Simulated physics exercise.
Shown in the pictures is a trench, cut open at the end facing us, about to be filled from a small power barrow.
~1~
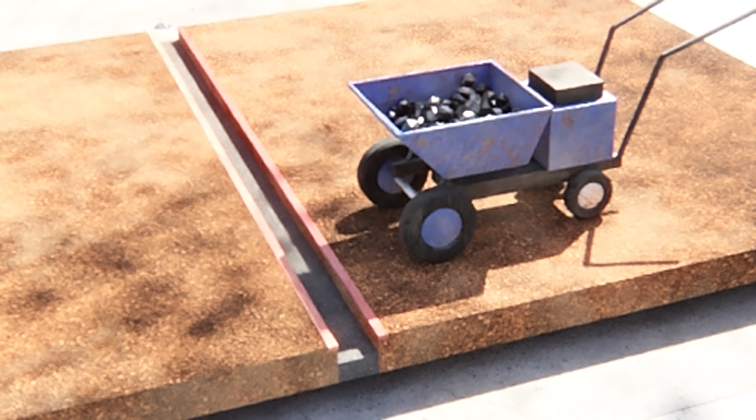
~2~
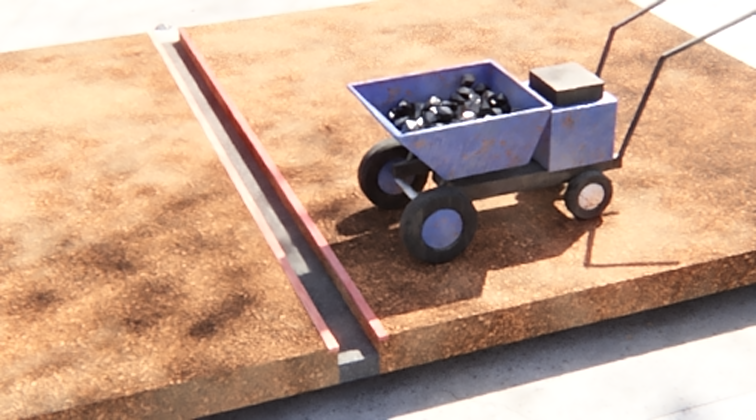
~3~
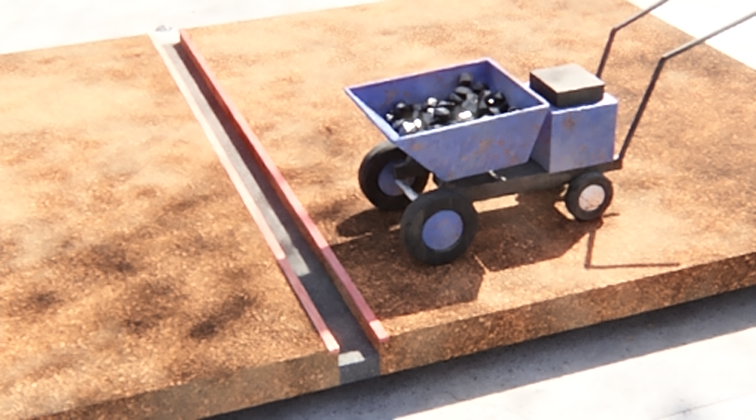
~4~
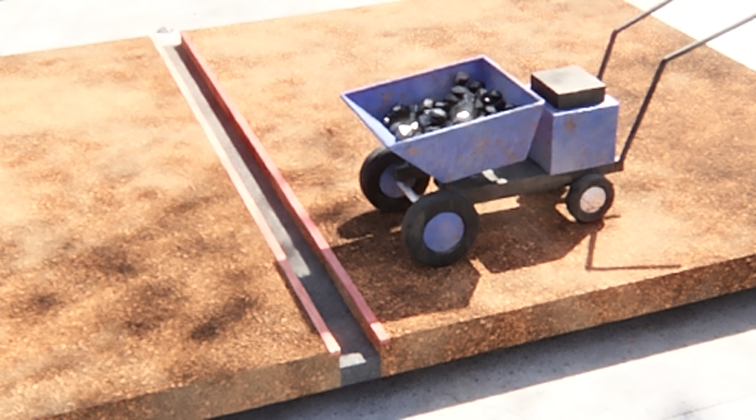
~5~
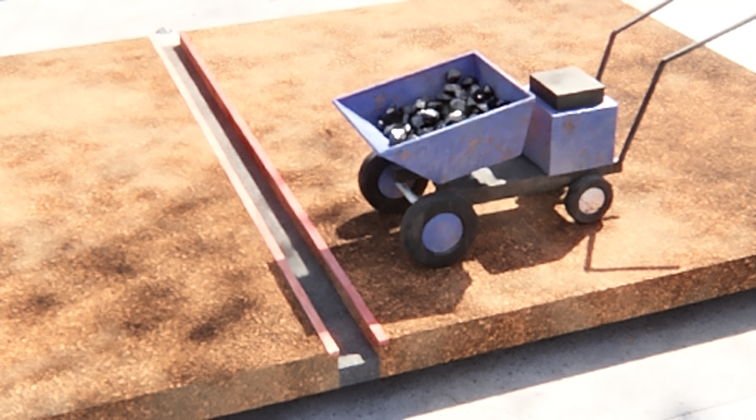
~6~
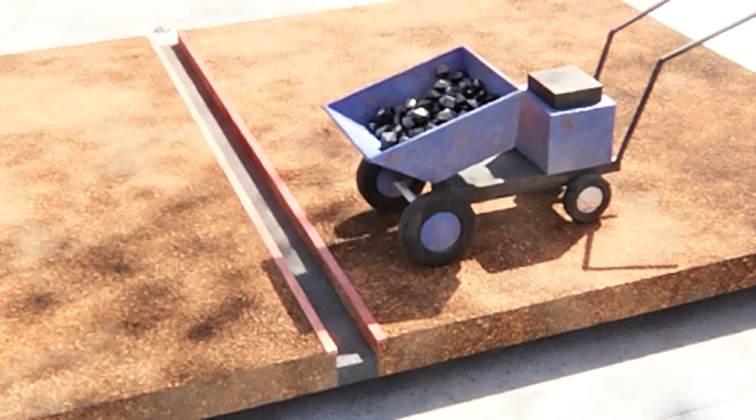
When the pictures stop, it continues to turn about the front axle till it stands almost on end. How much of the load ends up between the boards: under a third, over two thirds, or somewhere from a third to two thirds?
The trench ends up with a part from a third to two thirds.
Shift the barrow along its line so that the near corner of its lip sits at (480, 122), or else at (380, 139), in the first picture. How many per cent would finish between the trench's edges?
Close to 20 in a hundred, and close to 10 in a hundred.
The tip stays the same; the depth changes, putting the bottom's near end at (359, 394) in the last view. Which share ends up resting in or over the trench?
I'd put it at about 60 in a hundred.
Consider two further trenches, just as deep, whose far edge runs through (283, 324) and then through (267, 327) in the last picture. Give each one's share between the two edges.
Lab note: Case 1 around 80 %, case 2 90 %.
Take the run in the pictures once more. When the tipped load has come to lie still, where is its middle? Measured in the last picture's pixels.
Roughly at pixel (286, 257).
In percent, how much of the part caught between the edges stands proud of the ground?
Around 40 per cent.
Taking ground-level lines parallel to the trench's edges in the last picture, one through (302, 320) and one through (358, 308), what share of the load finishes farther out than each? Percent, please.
About 30 and 80 %.
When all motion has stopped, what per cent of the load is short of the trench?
Roughly 0 in a hundred.
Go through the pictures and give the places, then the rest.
In the first frame, lip of the skip at (397, 136), level; top of the load at (474, 105), lumps of coal; first edge of the trench at (362, 303); far edge at (314, 313), the trench under half as wide as the skip, and about half as deep as wide.
In the second frame, lip of the skip at (397, 138), level; top of the load at (473, 106).
In the third frame, lip of the skip at (393, 142), tipped barely; top of the load at (470, 105).
In the fourth frame, lip of the skip at (388, 147), tipped a little; top of the load at (478, 107).
In the fifth frame, lip of the skip at (380, 154), tipped a little; top of the load at (470, 105).
In the sixth frame, lip of the skip at (370, 160), tipped clearly; top of the load at (460, 101); first edge of the trench at (361, 306); far edge at (313, 317).
Soon after the last picture, skip tipped steeply; all in the skip.
A little later, skip tipped right over; most in the skip; a small part in or heaped over the trench; a small part beyond it.
Later still, skip tipped right over; about a quarter in the skip; about a third in or heaped over the trench; about a third beyond it.
At rest, skip tipped right over; about a quarter in the skip; about a third in or heaped over the trench; about a third beyond it.
